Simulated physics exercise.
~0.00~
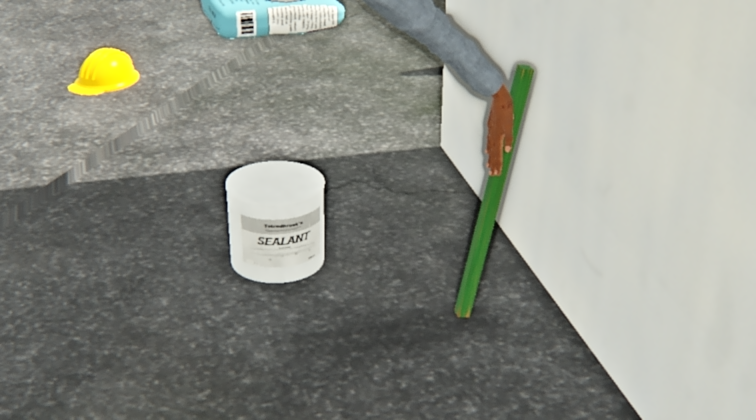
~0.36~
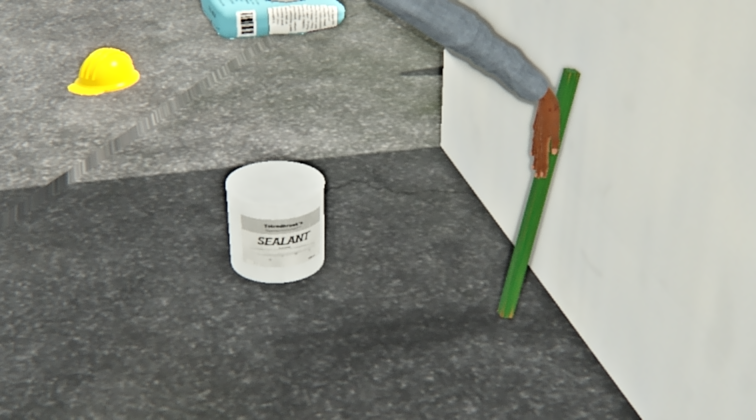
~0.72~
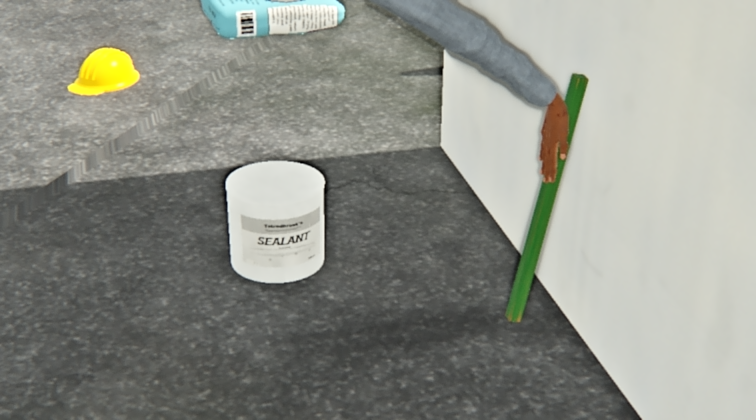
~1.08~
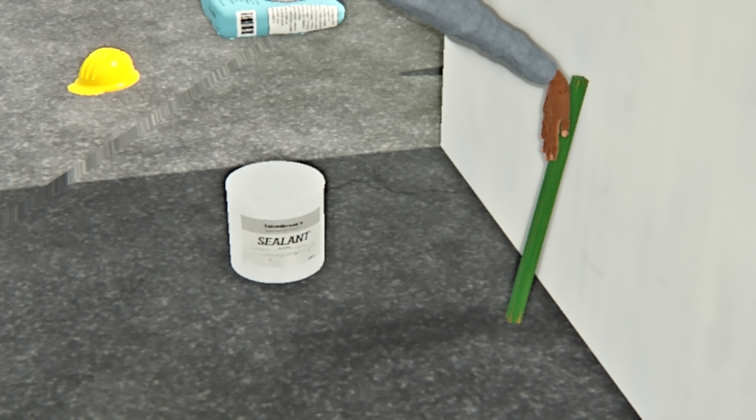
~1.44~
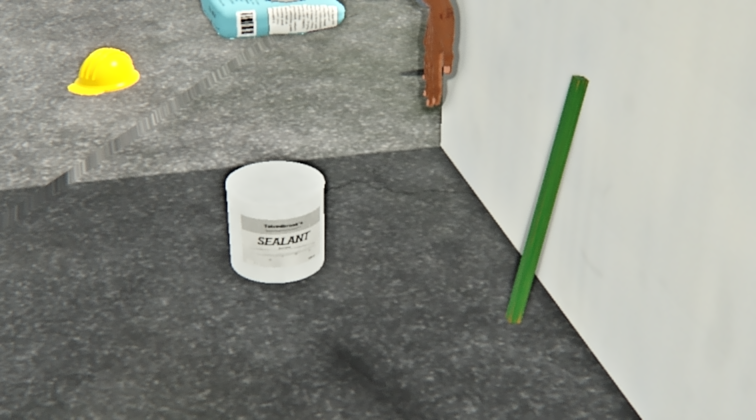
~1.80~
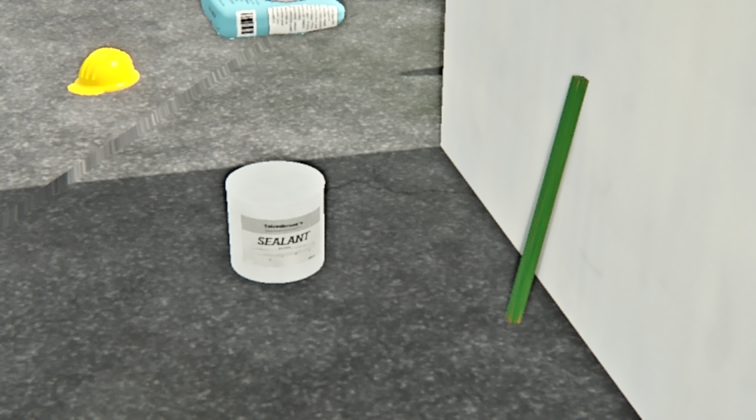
A green pole held by a hand moves right and is set leaning against a white wall, near a white sealant pail, a yellow hard hat and a blue bag. The hand lets go and withdraws from view, and the pole stays leaning.
